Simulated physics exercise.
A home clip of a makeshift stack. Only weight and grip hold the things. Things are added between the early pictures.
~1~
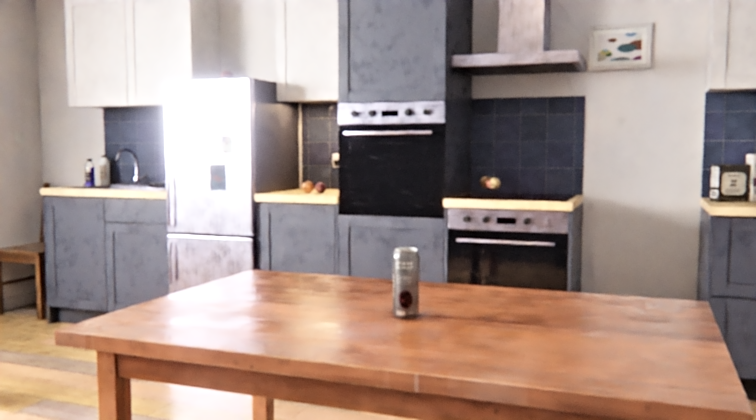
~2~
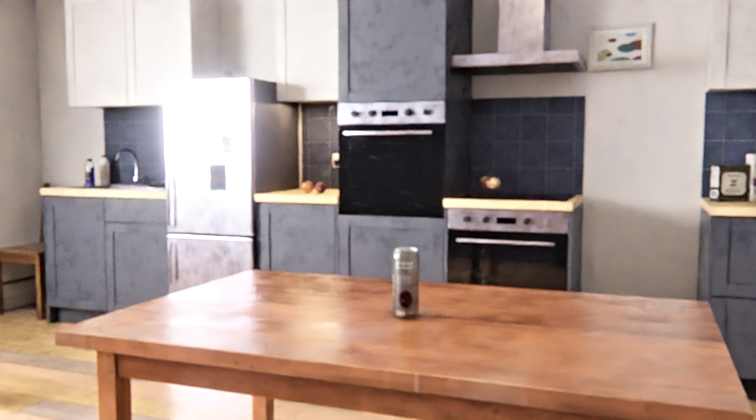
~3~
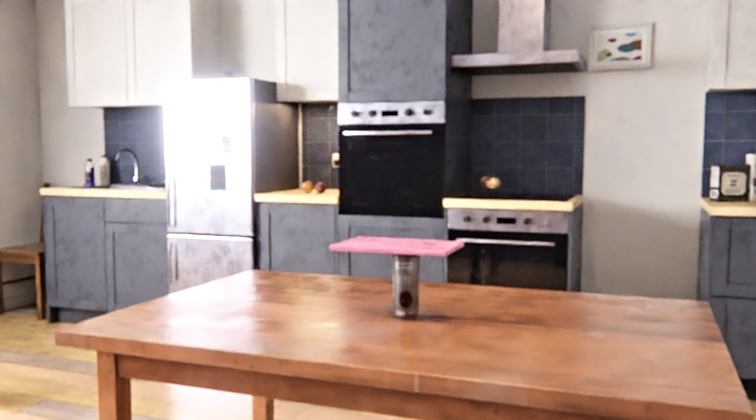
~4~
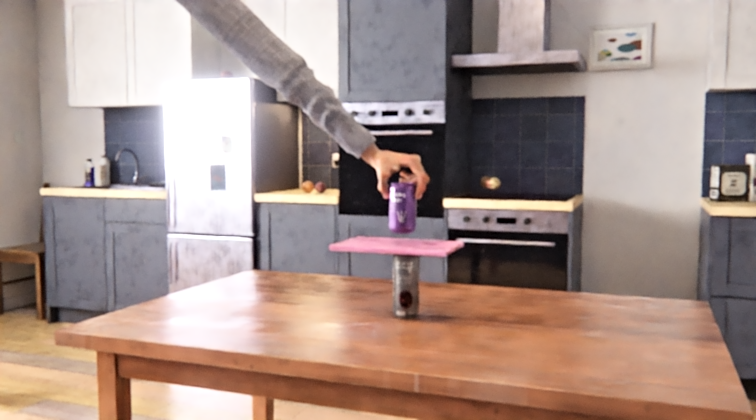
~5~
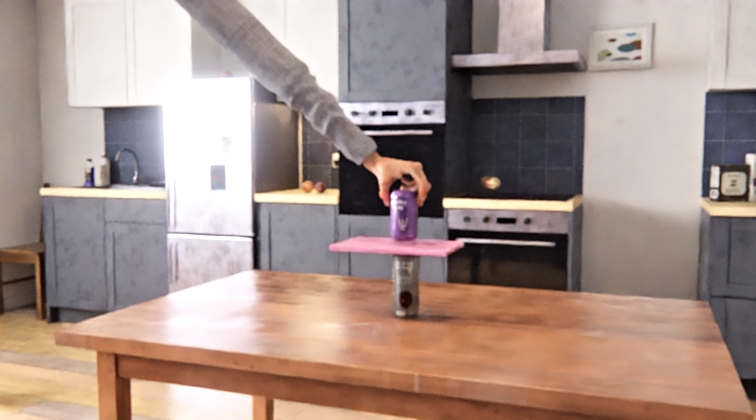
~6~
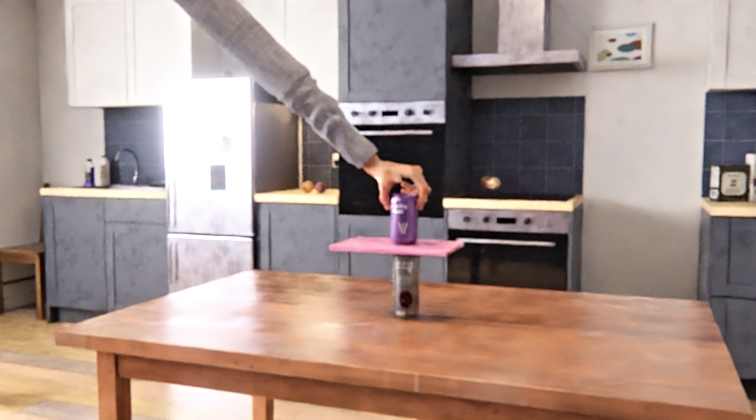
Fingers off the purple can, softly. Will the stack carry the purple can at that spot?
Here the stack stays up.
Then, 0.20 s later than the last frame, all is still.
Then, 0.50 s later than the last frame, purple can resting near (404, 219).
When it is over, all 3 as before. End places, in pixels of the last picture, purple can near (404, 219). The stack keeps its balance.
